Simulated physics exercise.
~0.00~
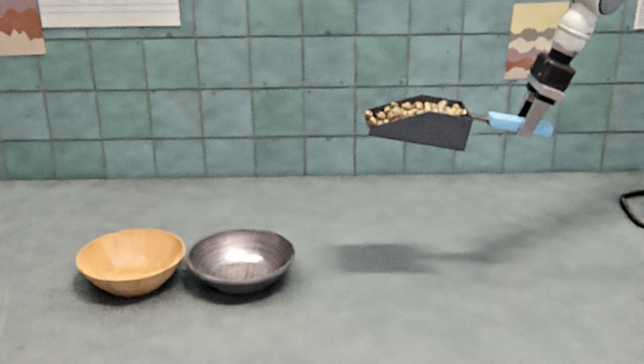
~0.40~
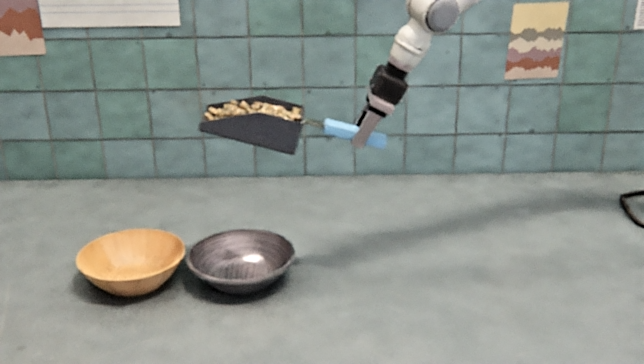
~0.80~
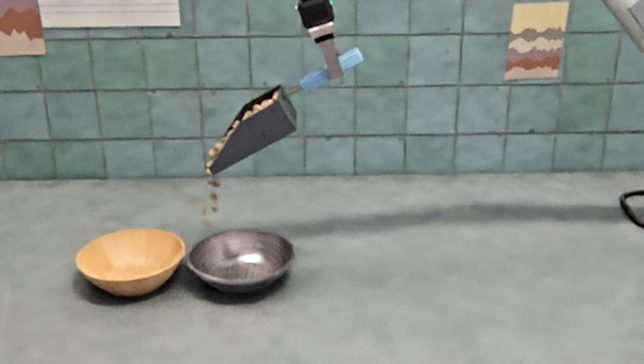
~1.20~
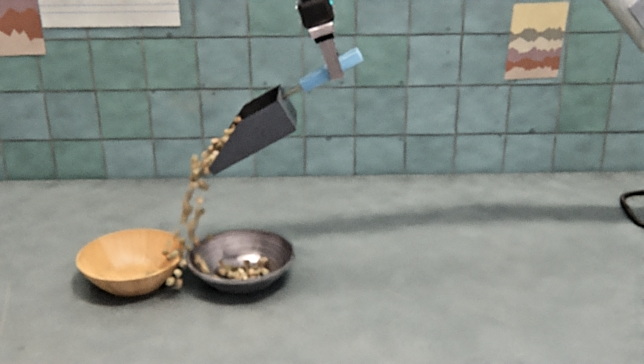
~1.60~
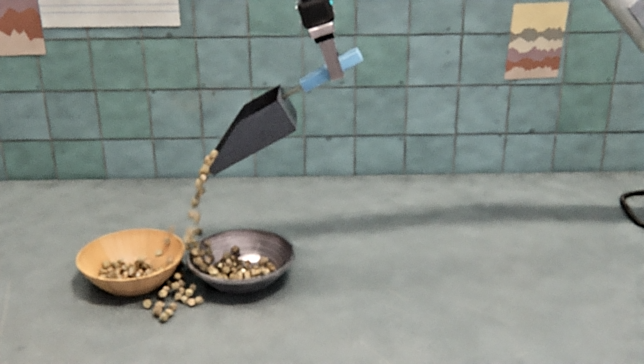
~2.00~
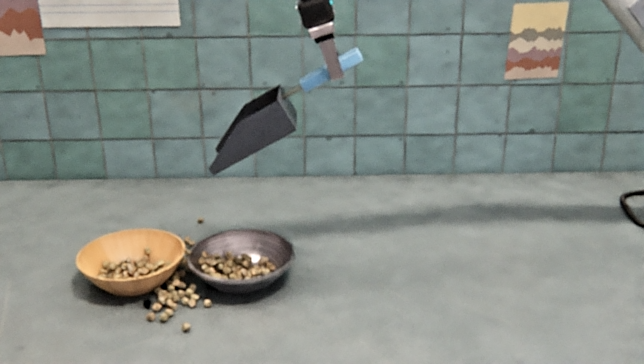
The clip opens with a robot arm holding a dark scoop heaped with small tan pebbles above a grey table, where a light wooden bowl and a dark metallic bowl sit side by side at the left. The arm carries the scoop left until it nears the bowls. It then tips the scoop's open front downward, and pebbles begin to trickle out. The stream thickens and falls around the gap between the bowls, scattering into both. At the end the tilted scoop looks empty, with pebbles in each bowl and many more spilled on the table.
